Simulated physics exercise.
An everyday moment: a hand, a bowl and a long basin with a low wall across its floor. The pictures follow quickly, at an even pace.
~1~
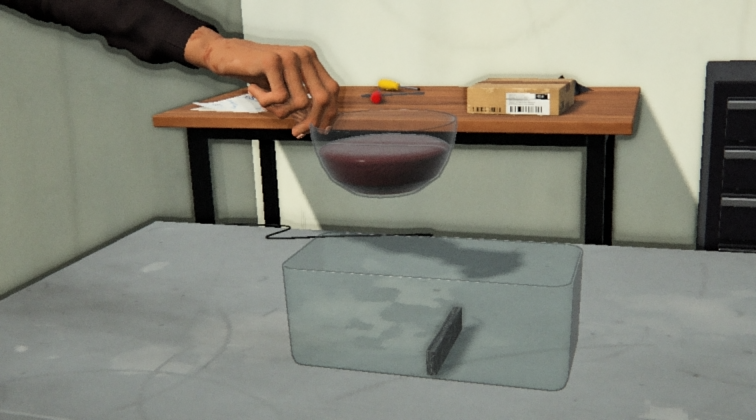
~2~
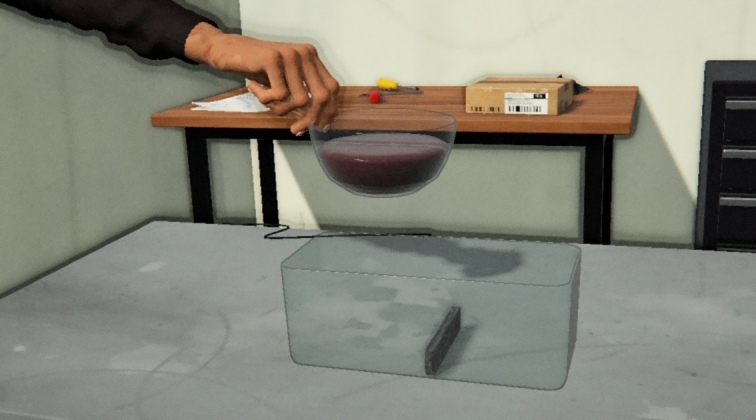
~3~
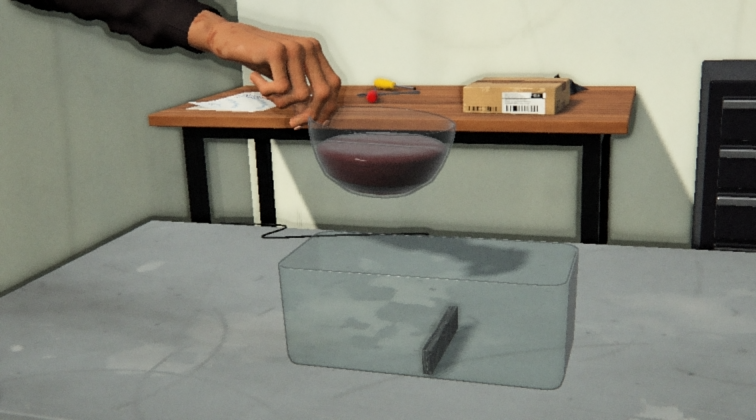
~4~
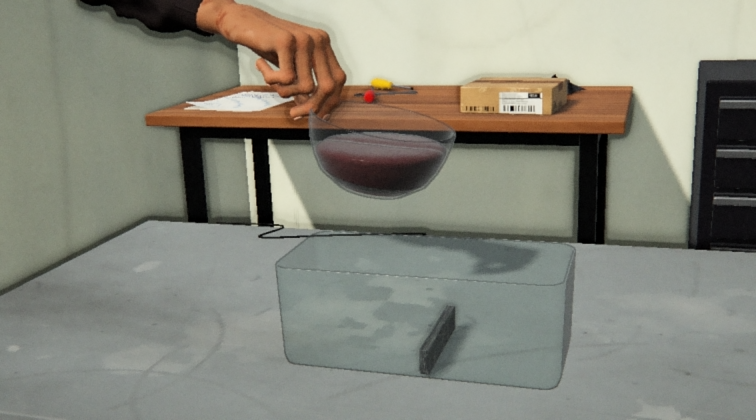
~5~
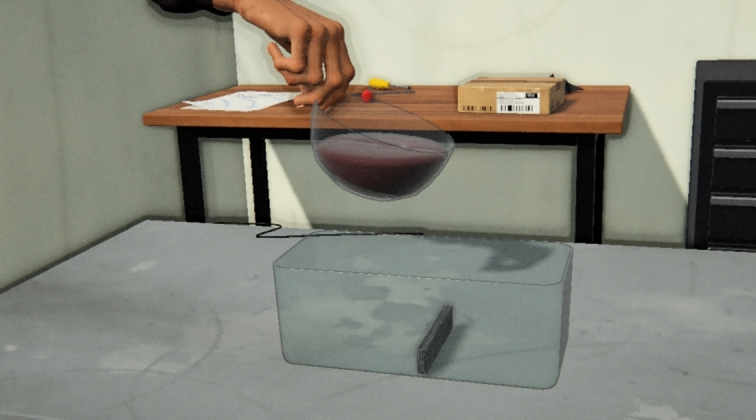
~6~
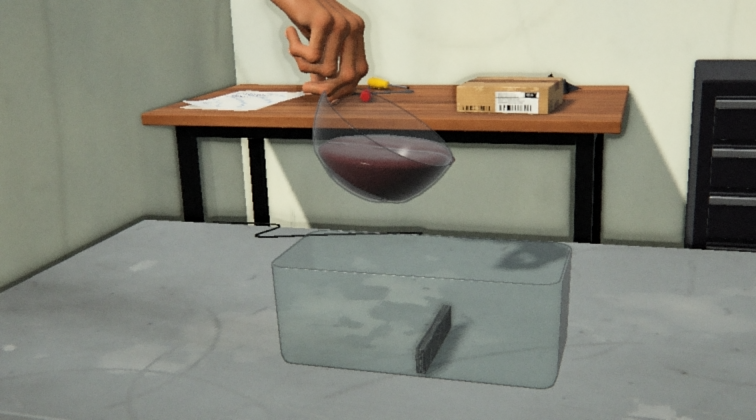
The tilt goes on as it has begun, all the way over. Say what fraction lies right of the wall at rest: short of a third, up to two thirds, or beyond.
In the end more than two thirds is right of the wall.
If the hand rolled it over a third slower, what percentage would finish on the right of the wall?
About 85 per cent.
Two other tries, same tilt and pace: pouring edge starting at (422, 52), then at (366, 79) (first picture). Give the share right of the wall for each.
First some 65, then 20 per cent.
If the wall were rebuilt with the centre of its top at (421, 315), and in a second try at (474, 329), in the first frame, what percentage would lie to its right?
First some 90, then 55 per cent.
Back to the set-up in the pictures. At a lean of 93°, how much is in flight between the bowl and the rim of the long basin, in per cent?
About 30 per cent.
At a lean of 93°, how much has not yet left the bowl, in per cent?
Near 20 %.
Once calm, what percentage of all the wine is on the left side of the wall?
Near 25 %.
A moment on, the bowl is tipped on its side and 20 per cent is still to pour, 0 is left of the wall and 51 right of it.
Next, the bowl is tipped right over and 0 per cent is still to pour, 18 is left of the wall and 79 right of it.
Then the bowl is tipped right over and 0 per cent is still to pour, 21 is left of the wall and 78 right of it.
Later the bowl is tipped right over and 0 per cent is still to pour, 22 is left of the wall and 77 right of it.
In the end 23 per cent lies left of the wall, 76 right of it and 1 outside.
